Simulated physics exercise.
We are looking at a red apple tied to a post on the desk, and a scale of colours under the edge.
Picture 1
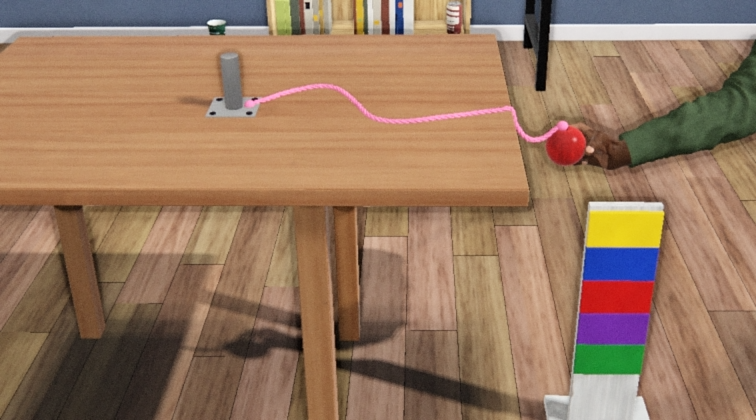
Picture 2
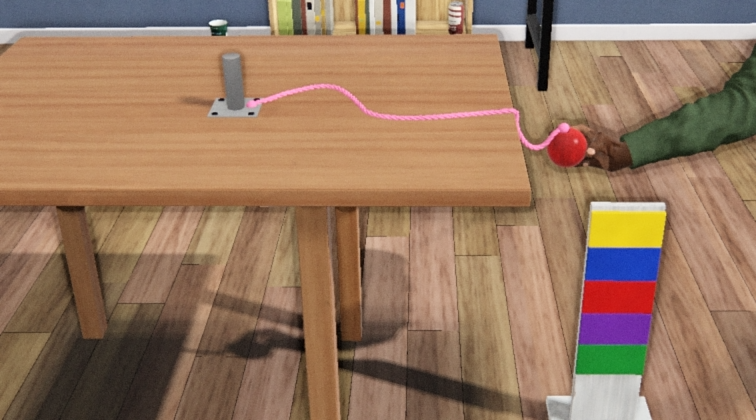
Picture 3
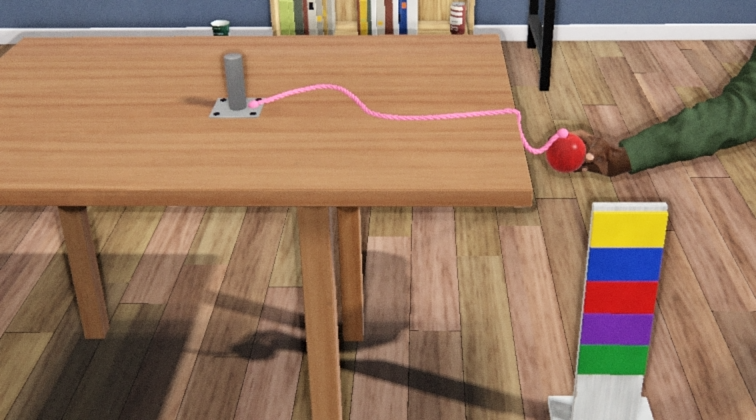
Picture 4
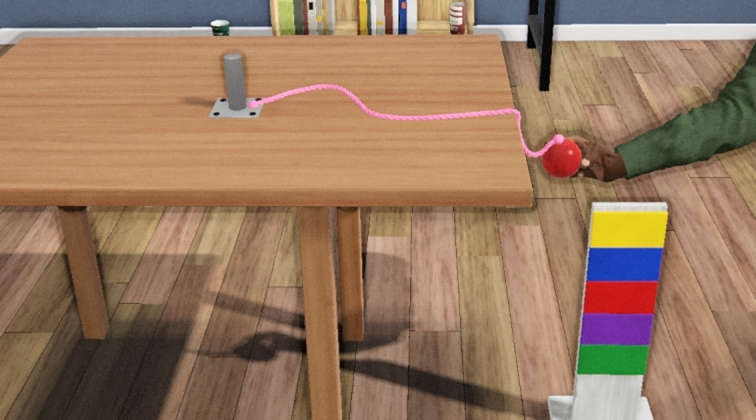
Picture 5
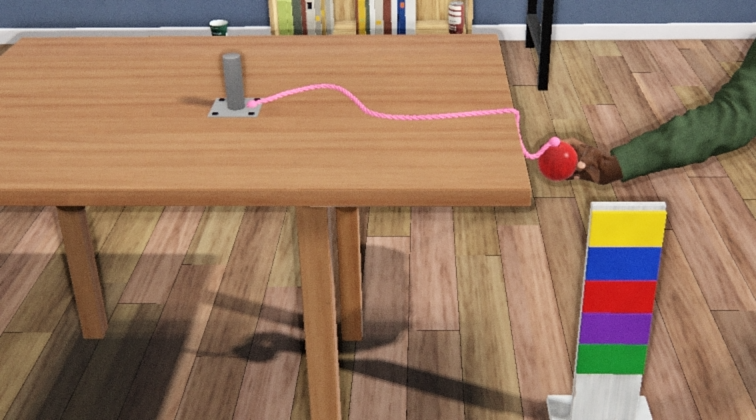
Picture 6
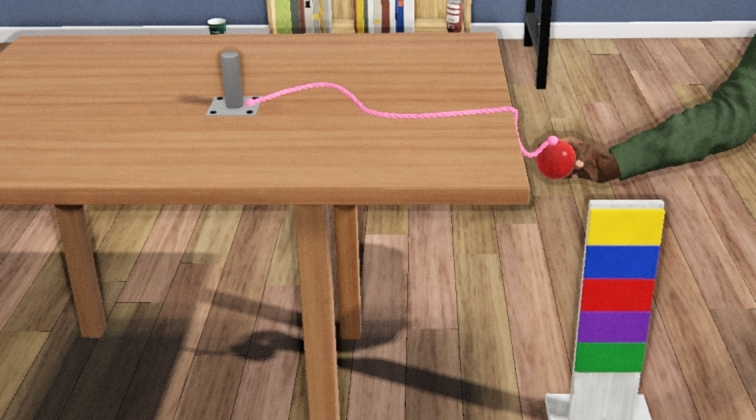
A hand in a green sleeve holds a red ball just off the right edge of a wooden table, seen from the front and slightly above in a wood-floored room. A pink cord winds across the tabletop from a grey post to the ball, above an upright board striped yellow, blue, red, purple and green. The hand shifts the ball slightly down and left, while the view barely wavers.
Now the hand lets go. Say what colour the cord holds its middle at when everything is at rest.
That would be blue.
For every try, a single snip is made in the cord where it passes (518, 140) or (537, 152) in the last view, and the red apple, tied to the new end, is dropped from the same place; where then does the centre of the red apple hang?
Roughly (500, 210), then roughly (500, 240).
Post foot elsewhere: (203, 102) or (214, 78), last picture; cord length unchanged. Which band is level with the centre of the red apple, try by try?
Yellow; yellow.
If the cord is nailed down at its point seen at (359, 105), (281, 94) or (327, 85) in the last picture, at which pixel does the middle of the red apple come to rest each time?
Respectively (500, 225), (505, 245) and (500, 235).
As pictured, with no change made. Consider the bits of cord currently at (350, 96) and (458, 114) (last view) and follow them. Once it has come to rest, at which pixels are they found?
(383, 102) for the first, (511, 112) for the second.
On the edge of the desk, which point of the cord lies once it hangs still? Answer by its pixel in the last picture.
About (451, 114).
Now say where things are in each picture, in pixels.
In the first frame, red apple (566, 146); yellow (625, 231); blue (621, 265); red (617, 298); purple (613, 330); green (609, 361).
In the second frame, red apple (567, 147); cord through (280, 96) (343, 91) (371, 114) (445, 117) (515, 121).
In the third frame, red apple (566, 153).
In the fourth frame, red apple (561, 158); cord through (282, 96) (344, 91) (372, 114) (447, 117) (517, 122).
In the fifth frame, red apple (557, 161).
In the sixth frame, red apple (556, 160); cord through (279, 94) (341, 89) (369, 112) (444, 115) (514, 119).
A little later, apple near (527, 238); level with yellow.
Next, apple near (487, 242); level with blue.
Later still, apple near (487, 253); level with blue.
When it is over, apple near (509, 254); level with blue. Its middle rests at the blue band.
